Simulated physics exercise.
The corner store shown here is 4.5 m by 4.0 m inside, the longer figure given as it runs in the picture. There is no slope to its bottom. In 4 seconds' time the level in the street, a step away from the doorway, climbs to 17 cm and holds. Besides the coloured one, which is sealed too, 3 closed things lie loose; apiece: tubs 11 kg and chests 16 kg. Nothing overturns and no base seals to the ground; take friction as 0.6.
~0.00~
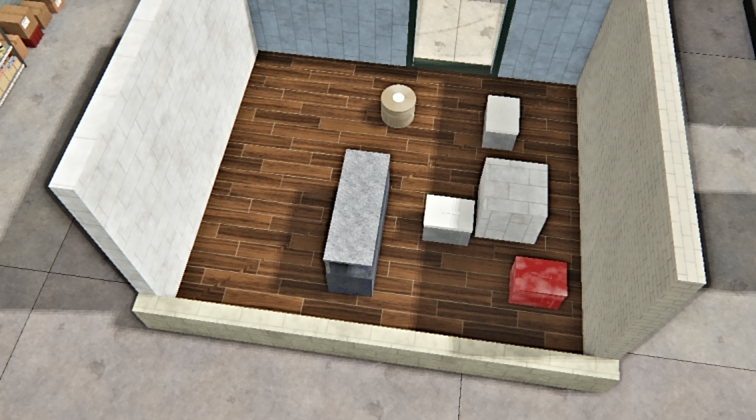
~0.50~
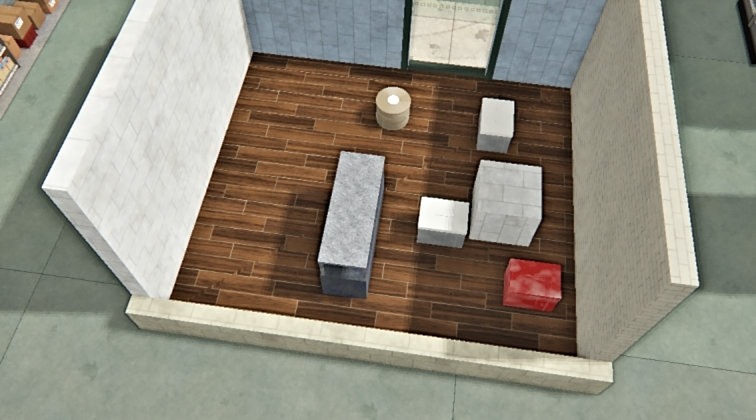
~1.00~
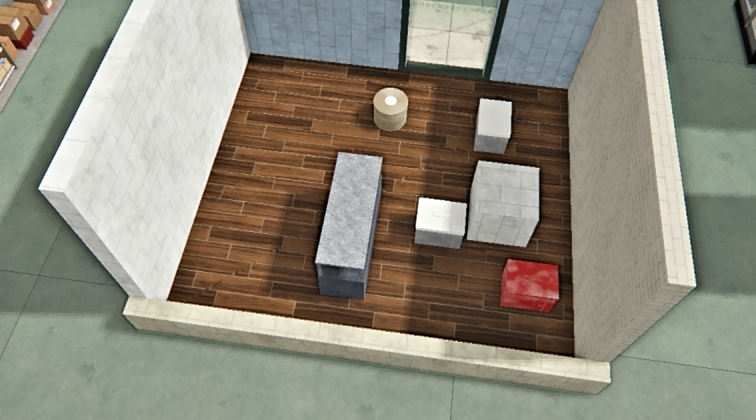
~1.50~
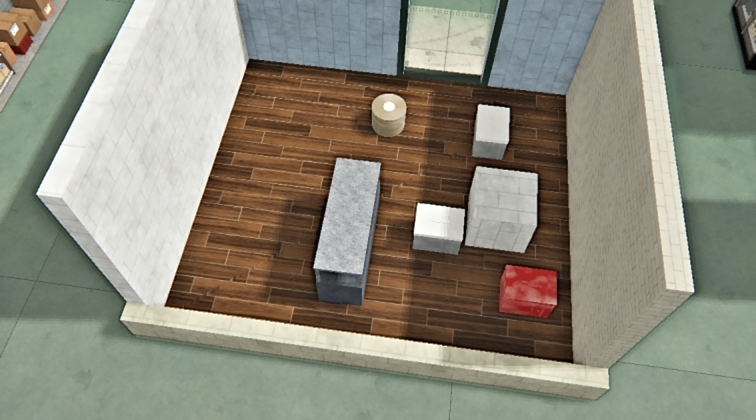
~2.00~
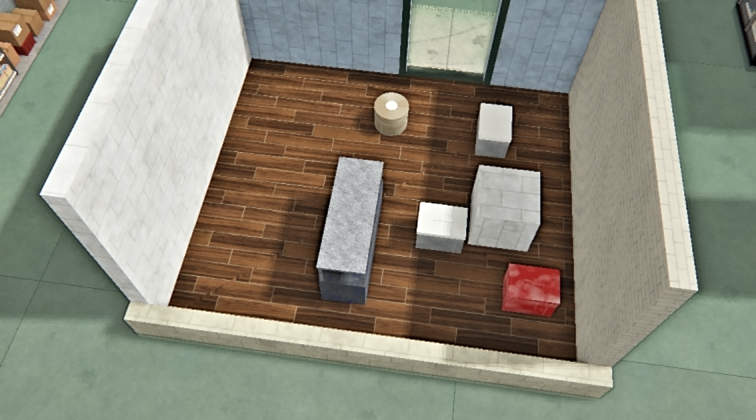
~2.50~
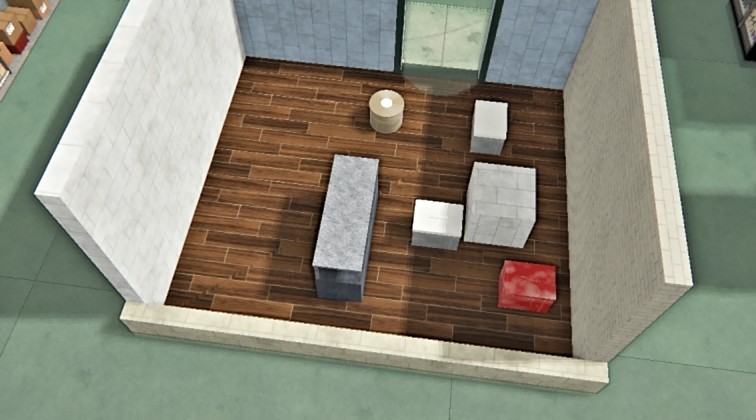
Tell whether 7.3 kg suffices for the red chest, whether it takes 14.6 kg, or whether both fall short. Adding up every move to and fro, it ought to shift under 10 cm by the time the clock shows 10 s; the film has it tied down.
It takes 14.6 kg.
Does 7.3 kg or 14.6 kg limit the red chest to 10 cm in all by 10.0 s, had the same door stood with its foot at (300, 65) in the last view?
So the light mass does it.
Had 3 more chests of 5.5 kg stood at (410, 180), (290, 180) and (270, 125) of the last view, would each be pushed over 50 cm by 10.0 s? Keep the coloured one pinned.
Spot one crosses the limit, spot two stays inside, spot three stays inside.
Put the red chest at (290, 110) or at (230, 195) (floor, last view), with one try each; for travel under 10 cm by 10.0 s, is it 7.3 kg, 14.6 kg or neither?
First try both suffice, second try both suffice.
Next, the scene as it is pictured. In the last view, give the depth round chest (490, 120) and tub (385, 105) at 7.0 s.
4 and 4 cm.
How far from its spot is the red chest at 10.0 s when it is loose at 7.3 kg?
About 20 cm off its spot.
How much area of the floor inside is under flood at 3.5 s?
Somewhere around 1.5 m2, roughly.
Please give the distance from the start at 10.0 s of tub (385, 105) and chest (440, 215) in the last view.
Respectively 10 and 120 centimetres.
After 3.5 s the red chest would be 0 cm from its start with 7.3 kg and 0 cm from its start with 14.6 kg; 0 cm of water round it then.
After 4.5 s the red chest would be 0 cm from its start with 7.3 kg and 0 cm from its start with 14.6 kg; 0 cm of water round it then.
After 7.0 s the red chest would be 0 cm from its start with 7.3 kg and 0 cm from its start with 14.6 kg; 1 cm of water round it then.
After 10.0 s the red chest would be 23 cm from its start with 7.3 kg and 1 cm from its start with 14.6 kg; 7 cm of water round it then.
